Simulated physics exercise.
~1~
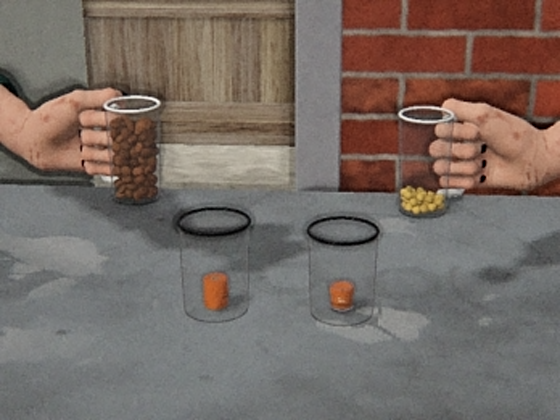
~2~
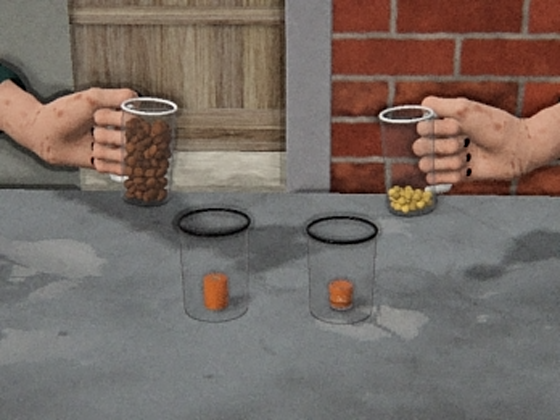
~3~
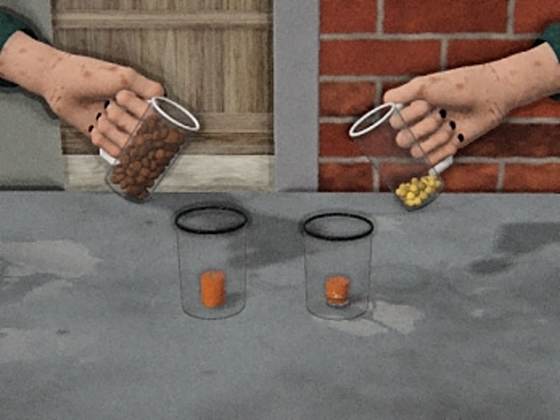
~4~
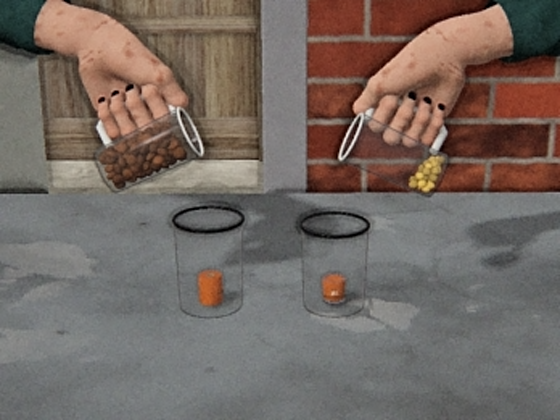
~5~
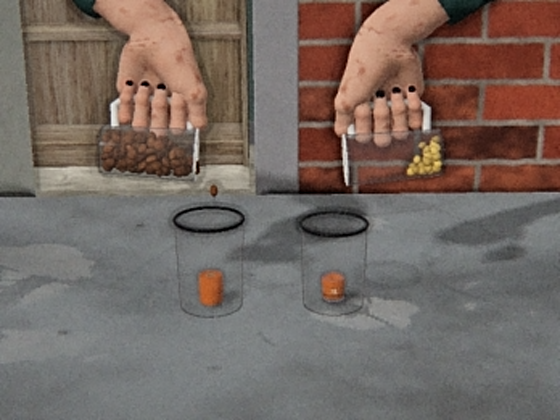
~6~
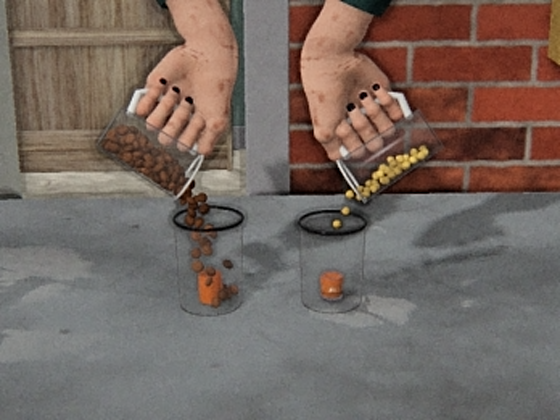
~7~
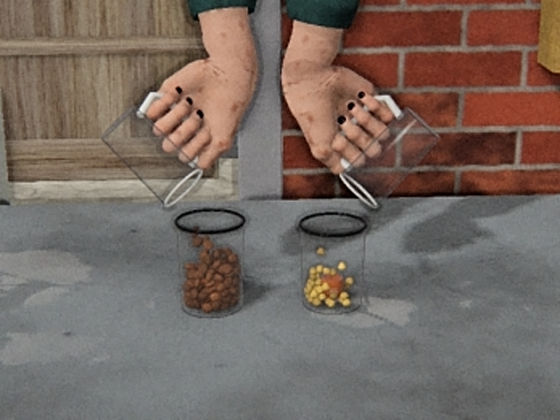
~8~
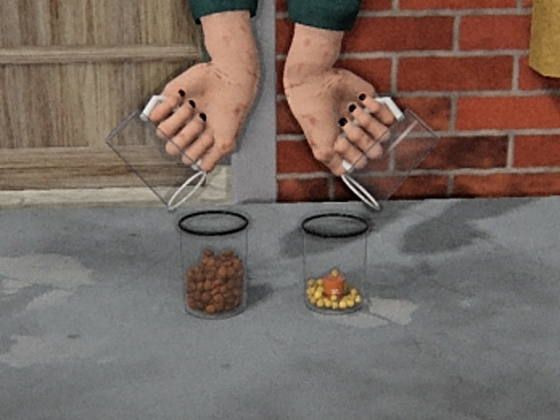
Two hands tipped clear cups over a pair of see-through containers, each holding a small orange object, pouring brown pieces into the left and fewer yellow ones into the right. The left object ended up buried, while the right one still showed.
